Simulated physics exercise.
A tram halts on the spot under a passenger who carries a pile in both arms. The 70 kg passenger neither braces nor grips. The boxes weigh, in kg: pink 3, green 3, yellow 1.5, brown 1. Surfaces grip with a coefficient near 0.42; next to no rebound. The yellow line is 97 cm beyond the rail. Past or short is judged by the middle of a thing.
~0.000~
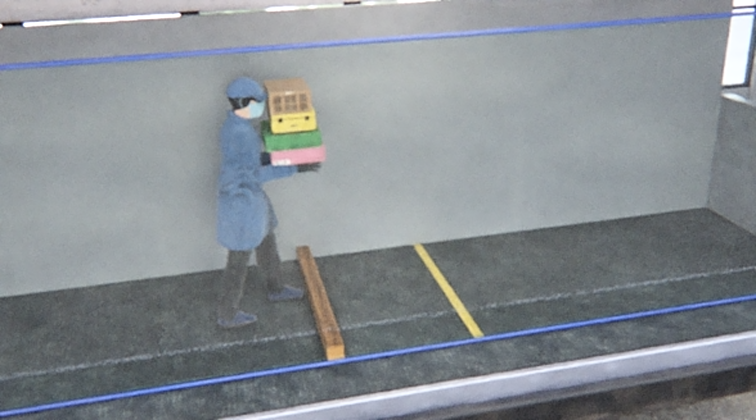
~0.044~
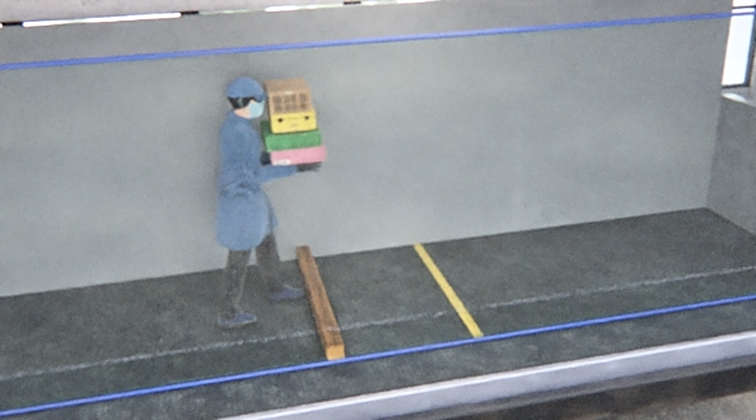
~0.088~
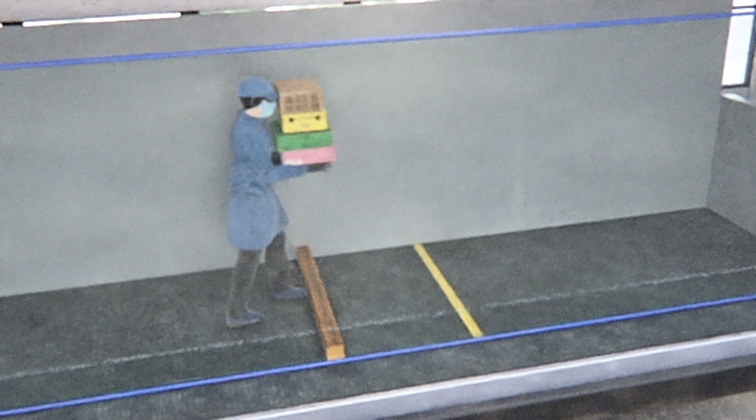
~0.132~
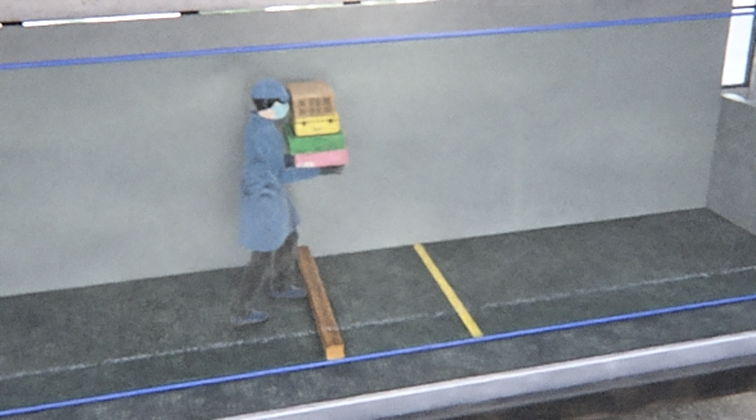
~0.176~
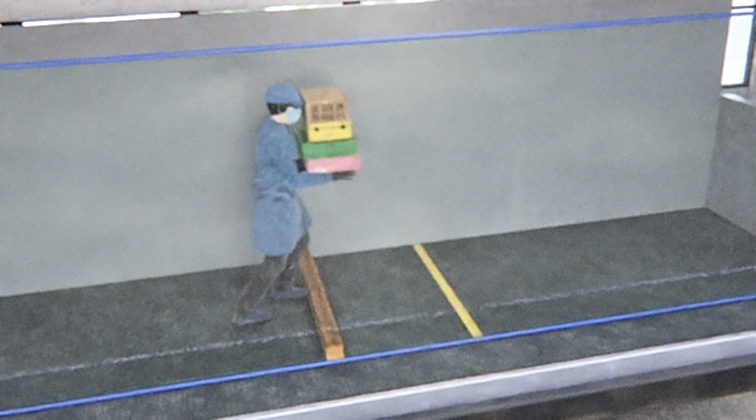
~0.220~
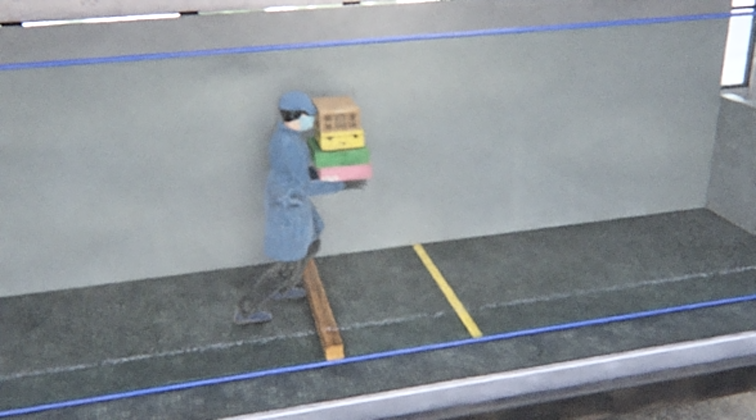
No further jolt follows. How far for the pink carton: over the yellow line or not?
Here the pink carton rests short of the yellow line.
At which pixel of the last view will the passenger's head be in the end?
Around (500, 251).
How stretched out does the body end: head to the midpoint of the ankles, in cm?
About 130 cm.
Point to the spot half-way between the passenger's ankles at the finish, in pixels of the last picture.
At about (323, 285).
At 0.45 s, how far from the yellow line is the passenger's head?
About 50 cm short of it.
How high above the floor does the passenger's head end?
About 20 cm.
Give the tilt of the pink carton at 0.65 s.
About 0°.
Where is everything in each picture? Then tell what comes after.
The first picture shows pink carton (295, 148), brown crate (287, 96), passenger's head (241, 108), yellow line (465, 316).
The second picture shows pink carton (295, 148), brown crate (287, 96), passenger's head (241, 108).
The third picture shows pink carton (306, 148), brown crate (298, 96), passenger's head (252, 108).
The fourth picture shows pink carton (318, 151), brown crate (310, 99), passenger's head (265, 109).
The fifth picture shows pink carton (330, 156), brown crate (323, 105), passenger's head (278, 114).
The sixth picture shows pink carton (342, 165), brown crate (335, 114), passenger's head (291, 121), yellow line (464, 316). Everything loose set off at about 1.8 m/s.
After 0.45 s the pink carton is 30 cm short of the yellow line, tilted 25°, near (402, 243) in the last picture's view; the brown crate 28 cm short of the yellow line, tilted 25°.
After 0.65 s the pink carton is 23 cm short of the yellow line, tilted 0°, near (413, 283) in the last picture's view; the brown crate 24 cm past the yellow line, tilted 20°.
After 0.95 s the pink carton is 21 cm short of the yellow line, tilted 0°, near (414, 282) in the last picture's view; the brown crate 73 cm past the yellow line, tilted 35°.
When all is still (2.0 s), pink carton stops short of the yellow line; green carton crosses the yellow line; yellow toolbox crosses the yellow line; brown crate crosses the yellow line; passenger's head crosses the yellow line.
